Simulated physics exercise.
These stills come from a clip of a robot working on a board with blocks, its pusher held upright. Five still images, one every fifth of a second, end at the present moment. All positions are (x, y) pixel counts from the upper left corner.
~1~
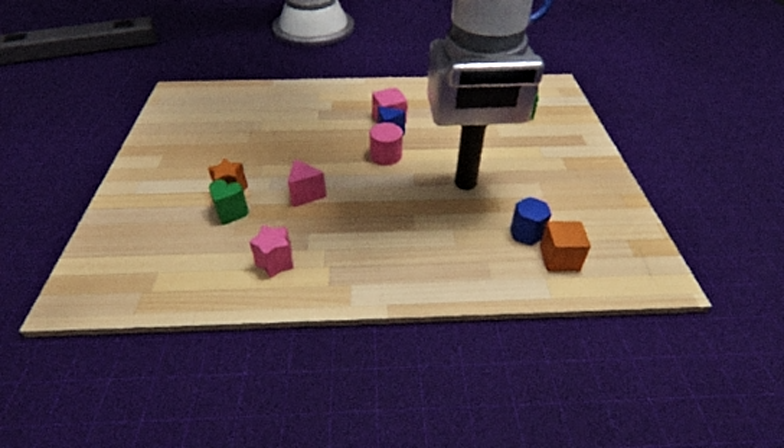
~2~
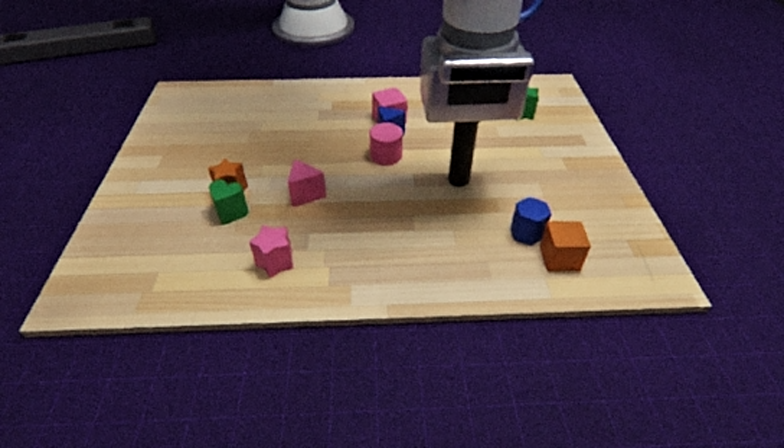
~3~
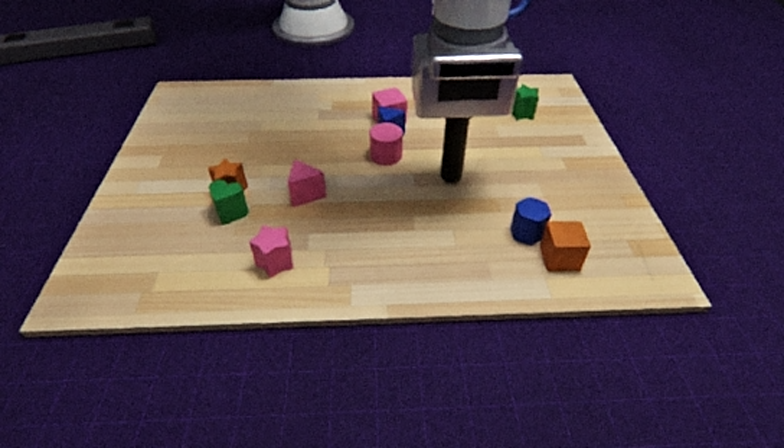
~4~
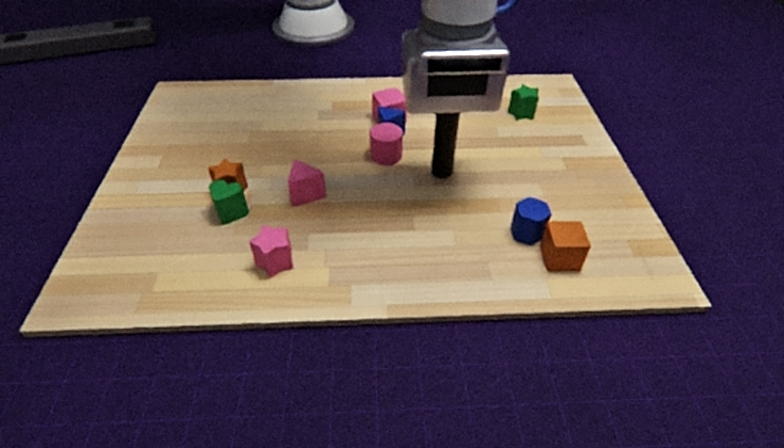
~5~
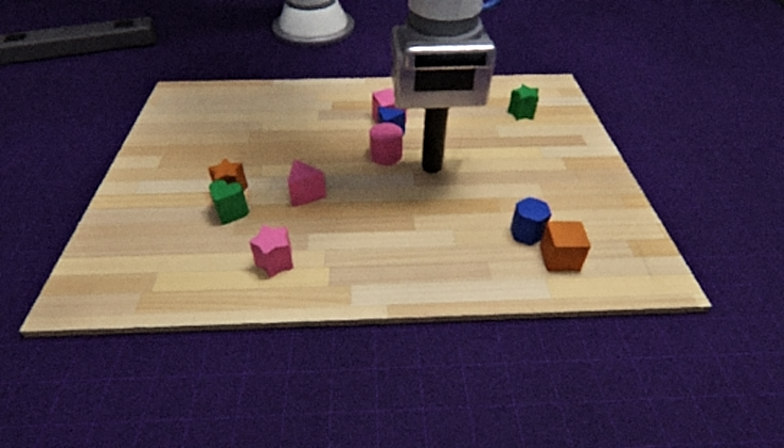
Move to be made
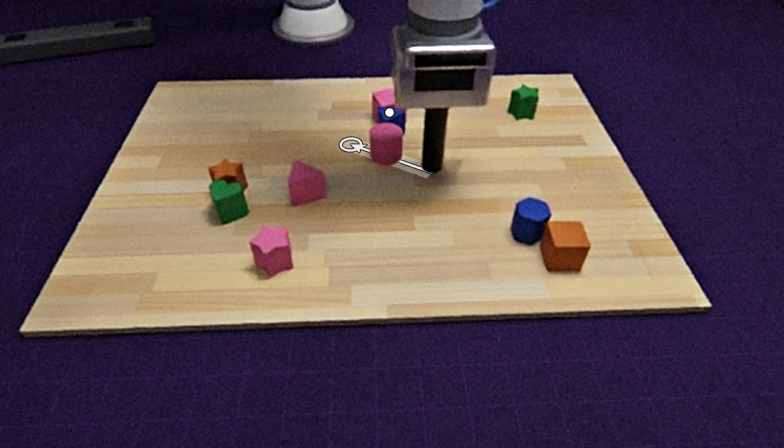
A robot arm's black pusher moves slightly left across a wooden board of still, coloured blocks.
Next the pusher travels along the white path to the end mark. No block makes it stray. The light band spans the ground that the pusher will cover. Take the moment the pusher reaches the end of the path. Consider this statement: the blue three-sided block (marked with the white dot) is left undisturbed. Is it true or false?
True.
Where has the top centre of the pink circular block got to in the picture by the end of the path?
At roughly (328, 113).
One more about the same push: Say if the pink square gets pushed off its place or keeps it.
It is untouched.
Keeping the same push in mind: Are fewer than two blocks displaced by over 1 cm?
Yes, I think so.
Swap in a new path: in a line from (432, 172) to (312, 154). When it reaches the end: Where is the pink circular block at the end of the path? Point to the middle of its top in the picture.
Its top middle is near (363, 122).
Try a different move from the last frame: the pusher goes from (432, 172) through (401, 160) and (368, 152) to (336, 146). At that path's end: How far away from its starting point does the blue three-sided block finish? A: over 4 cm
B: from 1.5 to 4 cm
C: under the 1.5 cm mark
I'll go with C - under the 1.5 cm mark.
Path on the board, from (432, 172) to (351, 144); the dot is on the blue three-sided block.
On the path given first. One third of the way, pusher at (404, 158); pink circular block at (381, 130).
Two thirds of the way, pusher at (376, 148); pink circular block at (353, 121).
At the end, pusher at (351, 140); pink circular block at (328, 113); blue three-sided block in place; pink square in place.
